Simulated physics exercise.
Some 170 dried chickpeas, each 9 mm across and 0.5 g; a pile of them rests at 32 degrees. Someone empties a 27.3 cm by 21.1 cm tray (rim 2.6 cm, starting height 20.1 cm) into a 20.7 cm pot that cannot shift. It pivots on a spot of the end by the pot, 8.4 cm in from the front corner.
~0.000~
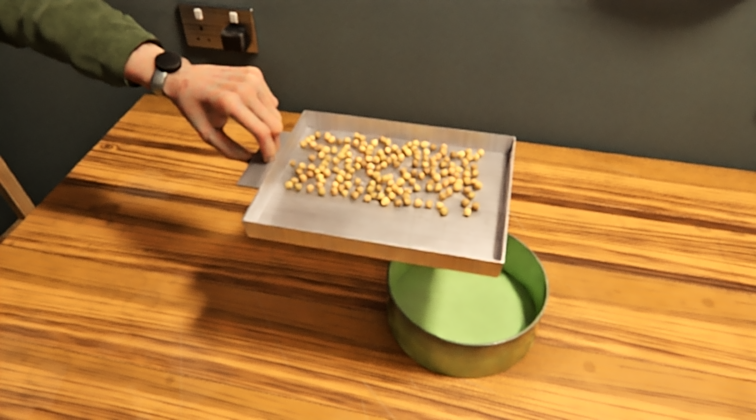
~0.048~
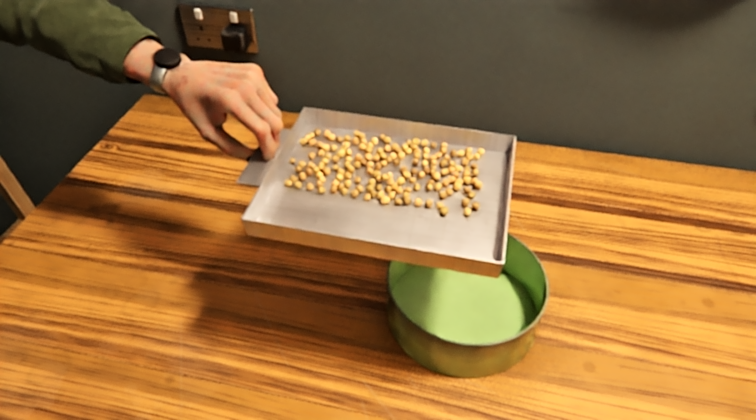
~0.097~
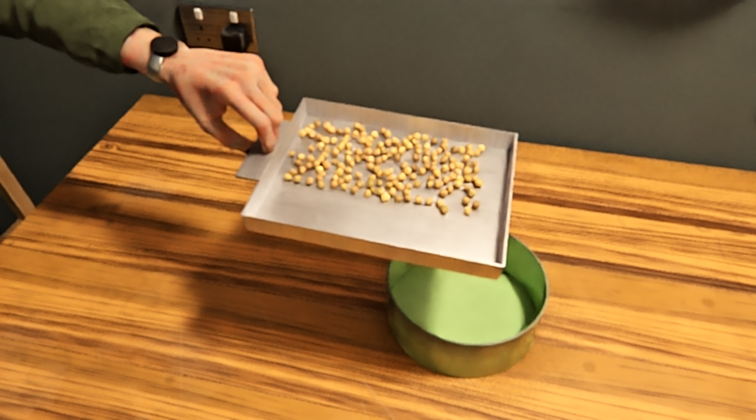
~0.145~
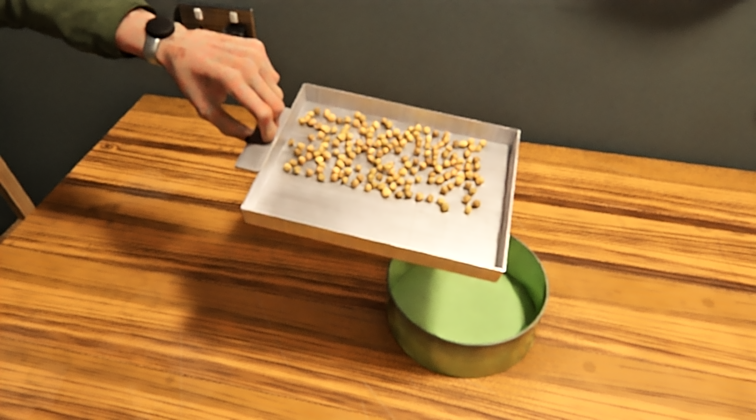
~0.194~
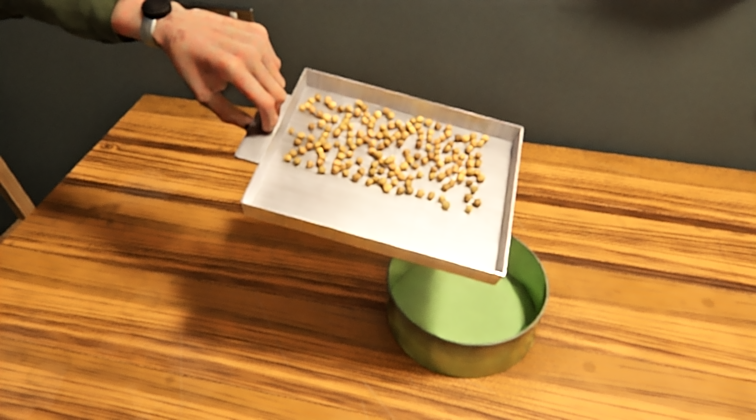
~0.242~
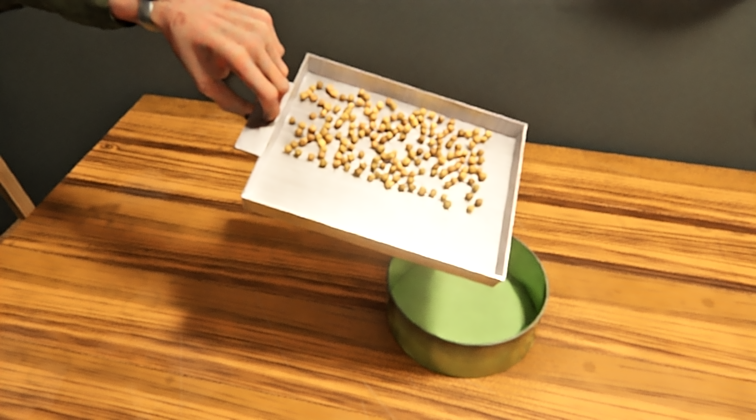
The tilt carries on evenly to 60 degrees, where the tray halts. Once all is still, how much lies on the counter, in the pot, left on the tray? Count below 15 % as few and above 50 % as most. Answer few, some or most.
Counter some, pot few, tray most.
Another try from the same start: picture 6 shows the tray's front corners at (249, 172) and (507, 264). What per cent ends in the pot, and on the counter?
Pot 0, counter 5.
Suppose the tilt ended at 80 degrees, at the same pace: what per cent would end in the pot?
In that case some 0 per cent.
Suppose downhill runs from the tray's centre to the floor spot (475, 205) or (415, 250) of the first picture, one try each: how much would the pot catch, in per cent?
About 5 and 0 per cent.
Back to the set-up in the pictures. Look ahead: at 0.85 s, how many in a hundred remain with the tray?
About 80 per cent.
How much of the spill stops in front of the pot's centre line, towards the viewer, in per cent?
Some 100 per cent.
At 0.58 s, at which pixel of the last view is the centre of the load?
Near (465, 222).
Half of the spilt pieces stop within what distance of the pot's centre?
About 20 cm.
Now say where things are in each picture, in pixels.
The first picture shows tray tilt 0 degrees, front corners at (245, 219) and (501, 260); middle of the pieces at (384, 165); pot at (467, 277).
The second picture shows tray tilt 1 degrees, front corners at (245, 217) and (501, 261); middle of the pieces at (384, 163).
The third picture shows tray tilt 4 degrees, front corners at (244, 213) and (502, 264), lowest corner right front; middle of the pieces at (384, 158).
The fourth picture shows tray tilt 9 degrees, front corners at (244, 207) and (502, 268), lowest corner right front; middle of the pieces at (385, 151).
The fifth picture shows tray tilt 14 degrees, front corners at (244, 200) and (502, 272), lowest corner right front; middle of the pieces at (387, 143).
The sixth picture shows tray tilt 19 degrees, front corners at (245, 195) and (502, 276), lowest corner right front; middle of the pieces at (389, 136); pot at (467, 277). Its pace works out near 105 degrees a second.
After 0.45 s, tilt 41 degrees; the tray holds 100 %, the pot 0 %.
After 0.58 s, tilt 54 degrees; the tray holds 100 %, the pot 0 %.
After 0.85 s, tilt 60 degrees; the tray holds 80 %, the pot 0 %.
In the end, at 2.1 s, counter 25 %, pot 0 %, tray 75 %.
